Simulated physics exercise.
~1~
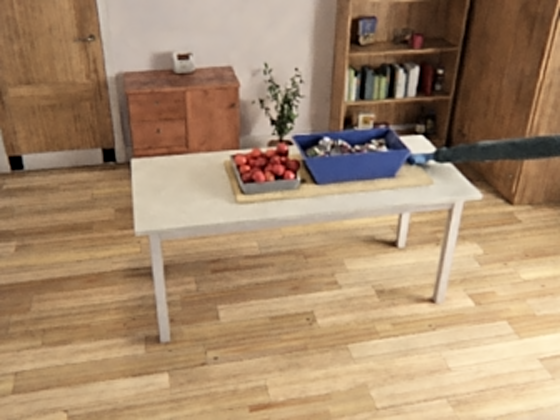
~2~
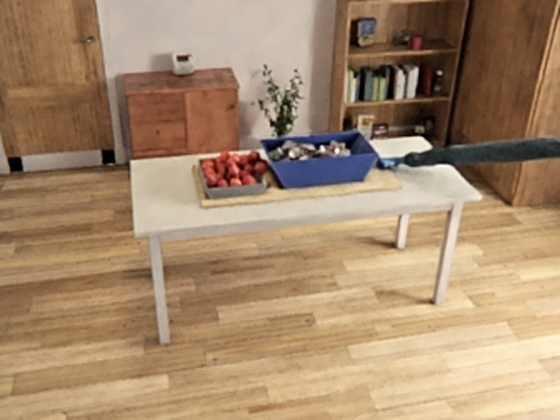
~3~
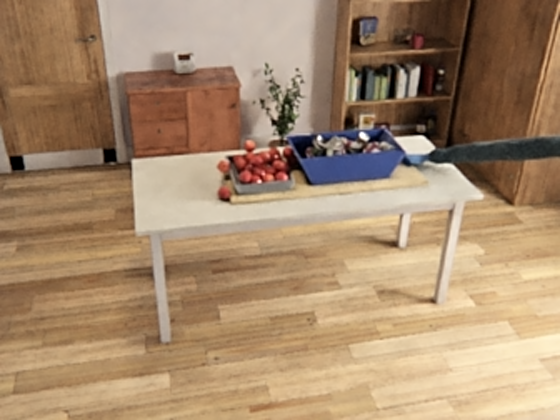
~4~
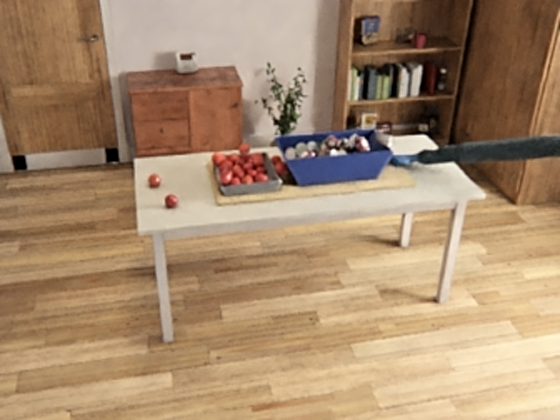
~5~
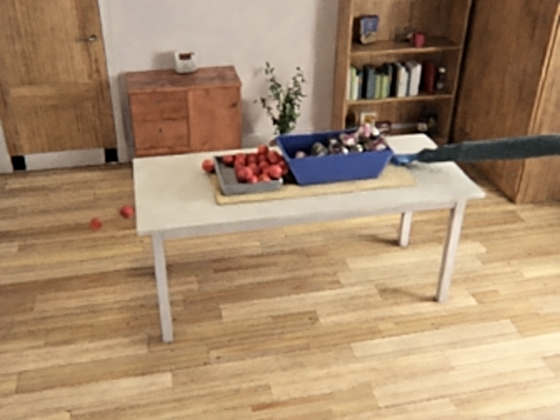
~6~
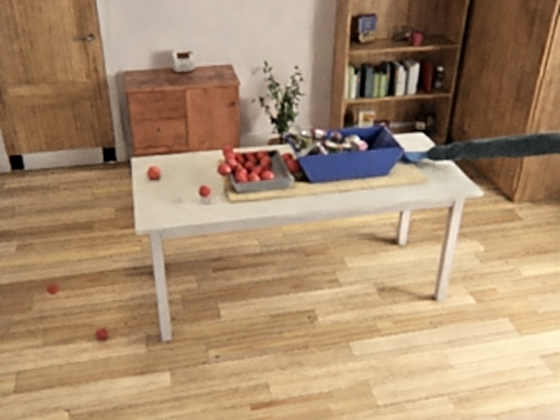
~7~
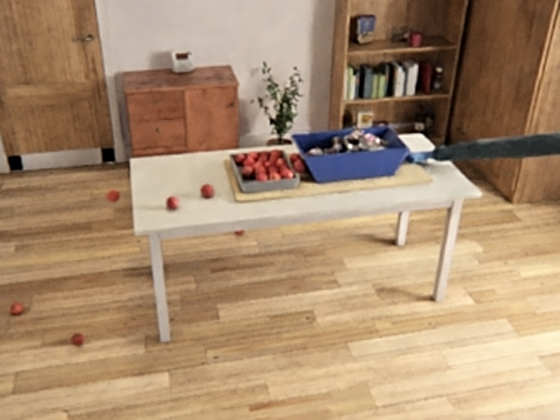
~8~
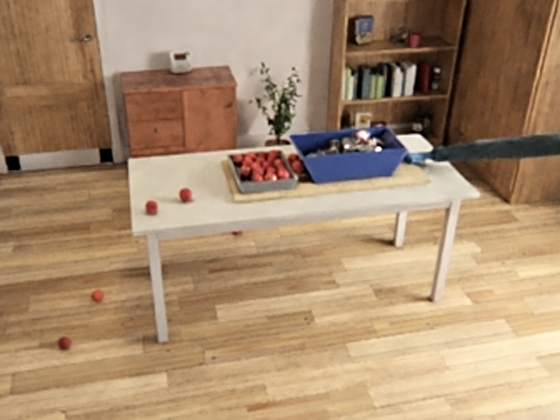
A dark-sleeved arm shaking a board with two baskets on a table, red tomatoes spilling leftward onto the floor, tins staying in.
